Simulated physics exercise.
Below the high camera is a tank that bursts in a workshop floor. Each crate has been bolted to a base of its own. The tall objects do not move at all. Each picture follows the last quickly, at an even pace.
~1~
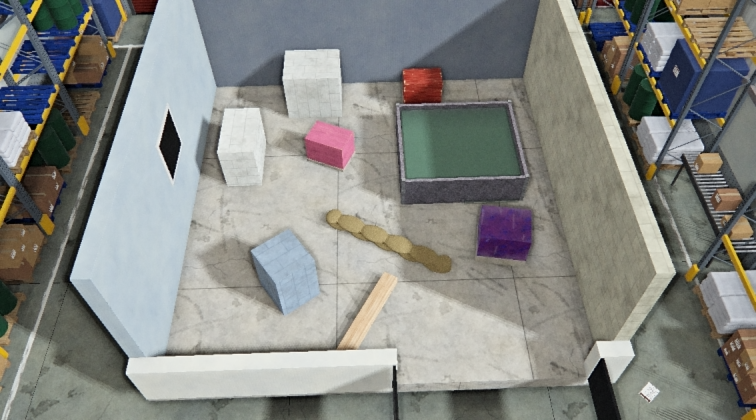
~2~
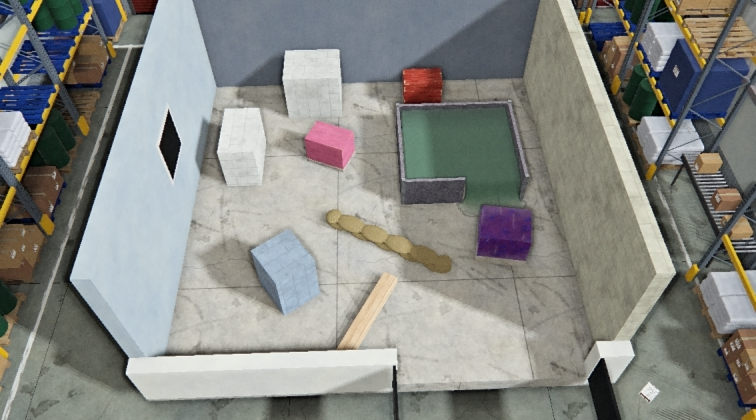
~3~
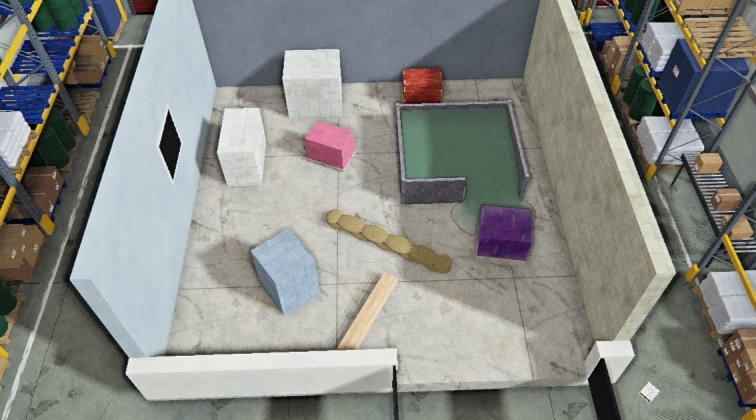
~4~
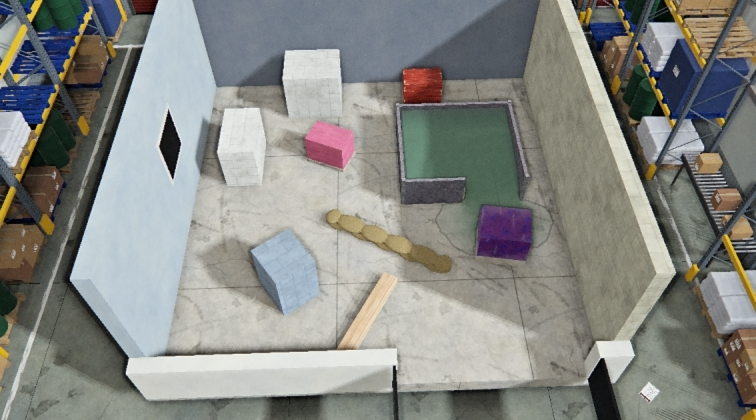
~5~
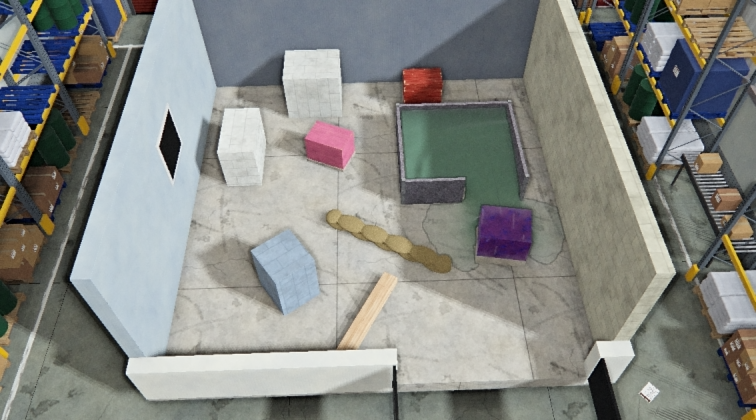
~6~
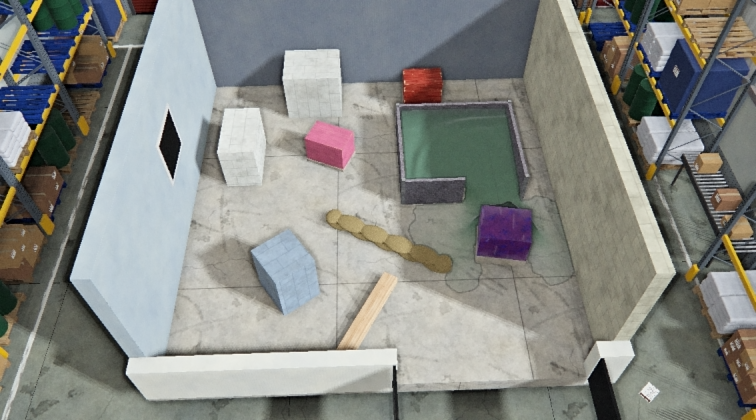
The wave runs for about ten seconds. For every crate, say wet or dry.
One by one: The red crate is spared; the pink crate is hit; the purple crate is hit.
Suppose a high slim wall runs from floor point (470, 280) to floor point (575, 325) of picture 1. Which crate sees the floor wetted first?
The crate marked purple.
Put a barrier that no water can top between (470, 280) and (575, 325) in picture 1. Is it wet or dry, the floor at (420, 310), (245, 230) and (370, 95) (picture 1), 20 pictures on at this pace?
Taking the three spots in order: Soaked, spared, spared.
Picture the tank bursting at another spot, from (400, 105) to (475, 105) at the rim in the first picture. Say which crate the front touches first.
It's the red one.
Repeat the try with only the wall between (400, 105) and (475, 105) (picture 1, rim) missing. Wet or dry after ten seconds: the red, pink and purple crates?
Red gets drenched, pink gets drenched, purple stays untouched.
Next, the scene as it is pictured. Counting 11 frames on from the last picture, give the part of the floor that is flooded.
Estimate: Some 25 in a hundred.
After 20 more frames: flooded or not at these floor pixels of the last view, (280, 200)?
That spot: Submerged.
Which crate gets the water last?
Crate: The crate marked red.
A moment on, water covers 15 % of the floor; the red crate not reached, the pink crate not reached, the purple crate water round its plinth.
Next, water covers 25 % of the floor; the red crate not reached, the pink crate not reached, the purple crate water round its plinth.
Then, water covers 40 % of the floor; the red crate not reached, the pink crate water round its plinth, the purple crate water round its plinth.
Later, water covers 60 % of the floor; the red crate water round its plinth, the pink crate water round its plinth, the purple crate water round its plinth.
In the end, water covers 75 % of the floor; the red crate stayed above the water, the pink crate was topped, the purple crate was topped.
